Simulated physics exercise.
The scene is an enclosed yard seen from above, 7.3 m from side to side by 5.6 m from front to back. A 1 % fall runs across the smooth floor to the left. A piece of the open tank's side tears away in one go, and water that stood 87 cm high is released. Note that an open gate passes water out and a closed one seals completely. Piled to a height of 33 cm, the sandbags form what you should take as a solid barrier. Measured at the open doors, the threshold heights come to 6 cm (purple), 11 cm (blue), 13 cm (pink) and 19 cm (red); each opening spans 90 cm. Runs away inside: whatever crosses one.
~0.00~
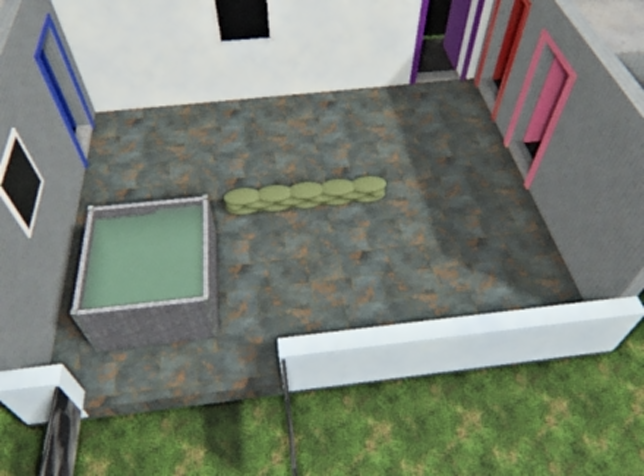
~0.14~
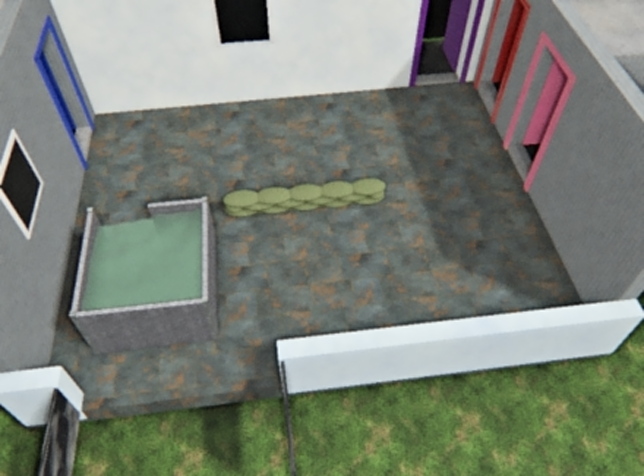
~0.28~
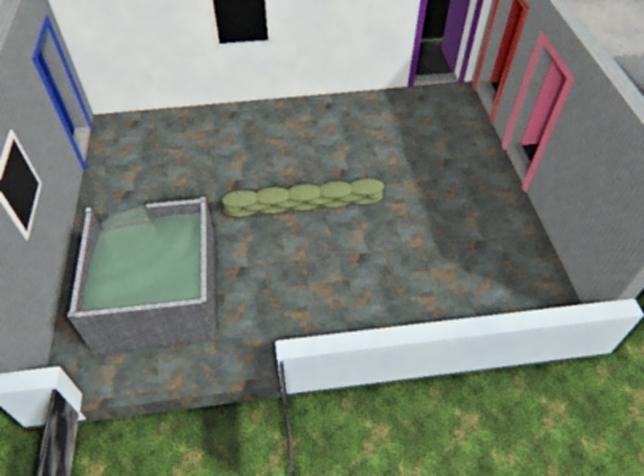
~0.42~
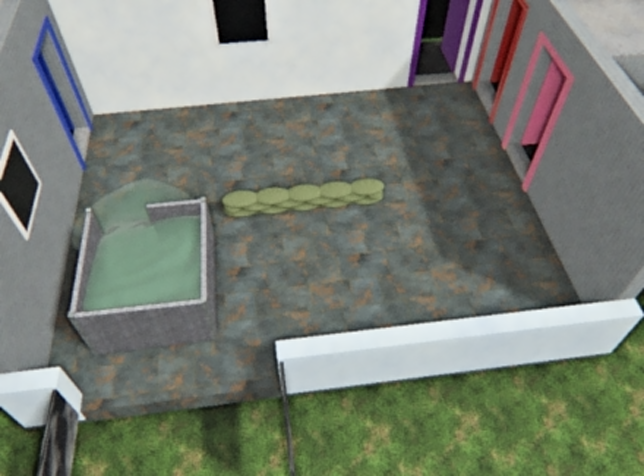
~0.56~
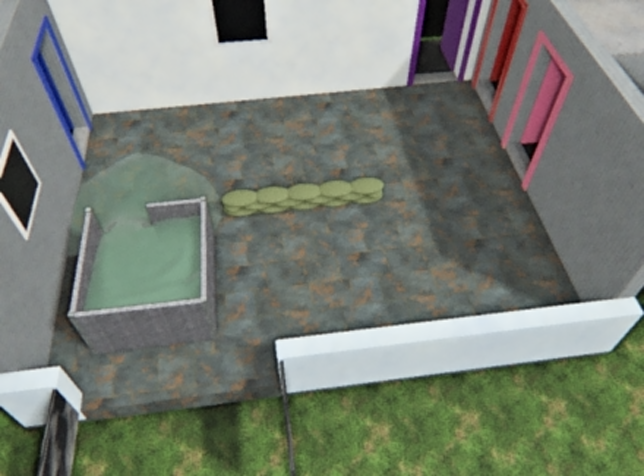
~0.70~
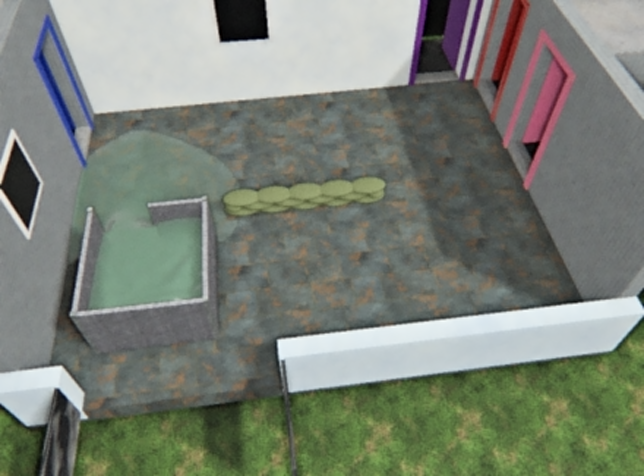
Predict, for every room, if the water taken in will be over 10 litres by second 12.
My prediction: The purple door surpasses the limit. The blue door surpasses the limit. The pink door falls short of the limit. The red door falls short of the limit.
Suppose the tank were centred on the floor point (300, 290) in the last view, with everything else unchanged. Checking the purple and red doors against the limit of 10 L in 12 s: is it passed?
Purple gets no more than that, red gets no more than that.
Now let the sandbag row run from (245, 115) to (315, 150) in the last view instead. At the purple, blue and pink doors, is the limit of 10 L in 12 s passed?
At the purple door the limit is not reached, at the blue door it is exceeded, and at the pink door it is not reached.
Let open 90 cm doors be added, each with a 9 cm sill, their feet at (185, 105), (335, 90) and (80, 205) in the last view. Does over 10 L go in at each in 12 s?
Check each in turn: The first succeeds, the second fails, the third succeeds.
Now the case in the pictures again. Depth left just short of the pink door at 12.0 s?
It's about 3.5 cm.
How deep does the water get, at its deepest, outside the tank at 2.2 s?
Max around 42 cm.
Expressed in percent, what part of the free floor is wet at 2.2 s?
About 30 per cent.
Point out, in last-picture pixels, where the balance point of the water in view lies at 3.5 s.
At roughly (197, 177).
After 1.4 s water covers 25 % of the floor and is deepest (52 cm) near (96, 114); purple door not reached, blue door 17 cm at the sill, 2 L in, pink door not reached, red door not reached.
After 2.2 s water covers 30 % of the floor and is deepest (42 cm) near (112, 131); purple door not reached, blue door 21 cm at the sill, 11 L in, pink door not reached, red door not reached.
After 3.5 s water covers 45 % of the floor and is deepest (26 cm) near (92, 133); purple door 3 cm at the sill, 0 L in, blue door 20 cm at the sill, 58 L in, pink door not reached, red door not reached.
After 7.0 s water covers 70 % of the floor and is deepest (12 cm) near (590, 326); purple door 8 cm at the sill, 18 L in, blue door 10 cm at the sill, 107 L in, pink door 8 cm at the sill, 0 L in, red door 10 cm at the sill, 0 L in.
After 12.0 s water covers 95 % of the floor and is deepest (10 cm) near (45, 397); purple door 6 cm at the sill, 35 L in, blue door 6 cm at the sill, 108 L in, pink door 4 cm at the sill, 0 L in, red door 5 cm at the sill, 0 L in.
